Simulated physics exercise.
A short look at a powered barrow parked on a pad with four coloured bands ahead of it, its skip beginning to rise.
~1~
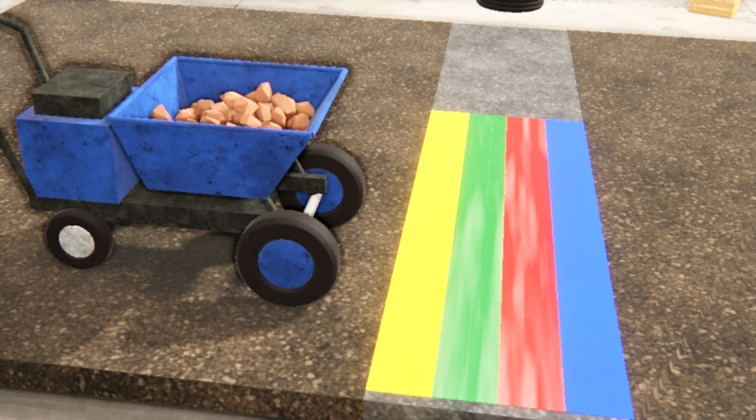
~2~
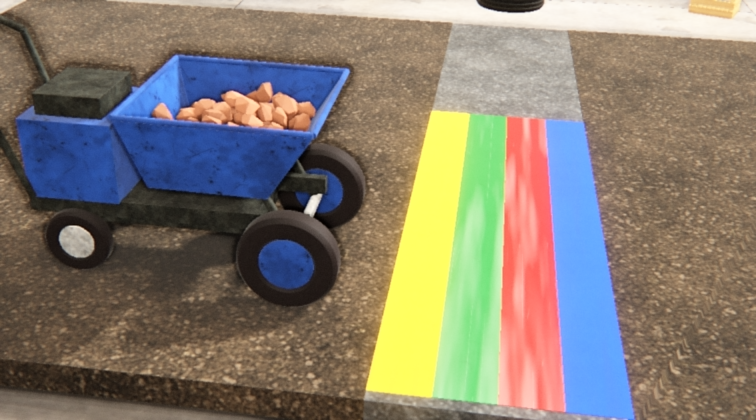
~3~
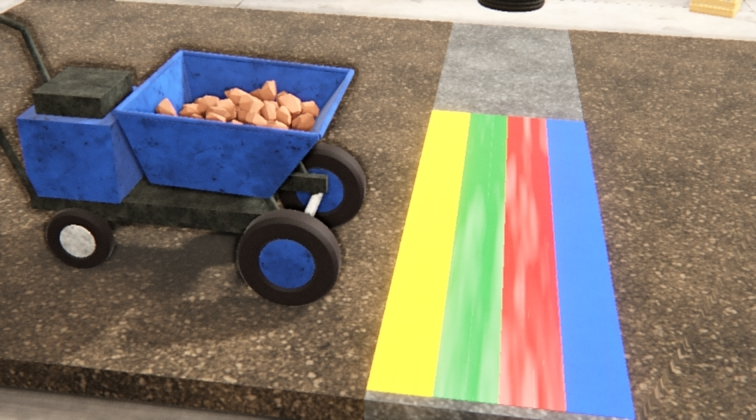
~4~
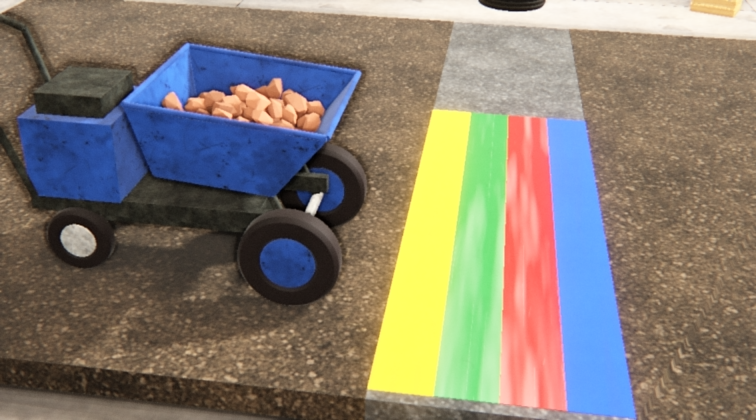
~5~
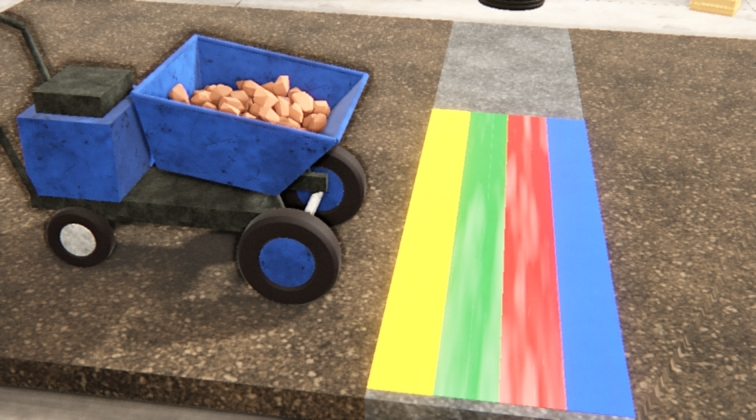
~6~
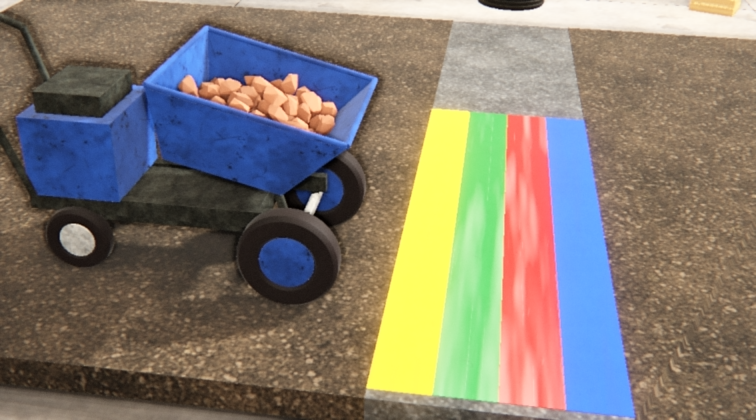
On a rough brown surface beside yellow, green, red and blue bands, a small blue barrow stood still while its skip, loaded with lumps of rubble, slowly rose at the back and tilted slightly rightward.
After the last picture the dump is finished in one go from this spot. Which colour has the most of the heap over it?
The green one gets the largest share.
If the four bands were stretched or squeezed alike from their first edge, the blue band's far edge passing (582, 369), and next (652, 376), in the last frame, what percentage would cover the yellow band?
Near 10 % and 10 %.
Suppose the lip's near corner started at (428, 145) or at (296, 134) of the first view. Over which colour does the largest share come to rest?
At the first place blue, at the second the strip in green.
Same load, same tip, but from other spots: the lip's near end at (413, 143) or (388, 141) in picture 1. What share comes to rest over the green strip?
In turn 0 and 10 in a hundred.
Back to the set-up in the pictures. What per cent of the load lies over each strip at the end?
About: Yellow strip 15, green strip 35, red strip 20, blue strip 5 per cent.
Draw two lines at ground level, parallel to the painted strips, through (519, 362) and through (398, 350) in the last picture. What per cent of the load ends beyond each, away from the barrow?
Near 20 % and 80 %.
Soon, skip tipped steeply; all in the skip.
A while on, skip tipped steeply; nearly all in the skip; a stray few over the green strip.
Towards the end, skip tipped right over; about half in the skip; a stray few over the yellow strip; about a quarter over the green strip; a small part over the red strip; a stray few over the blue strip; a stray few off the paint.
Finally, skip tipped right over; about a quarter in the skip; a small part over the yellow strip; about a third over the green strip; about a quarter over the red strip; a small part over the blue strip; a small part off the paint.
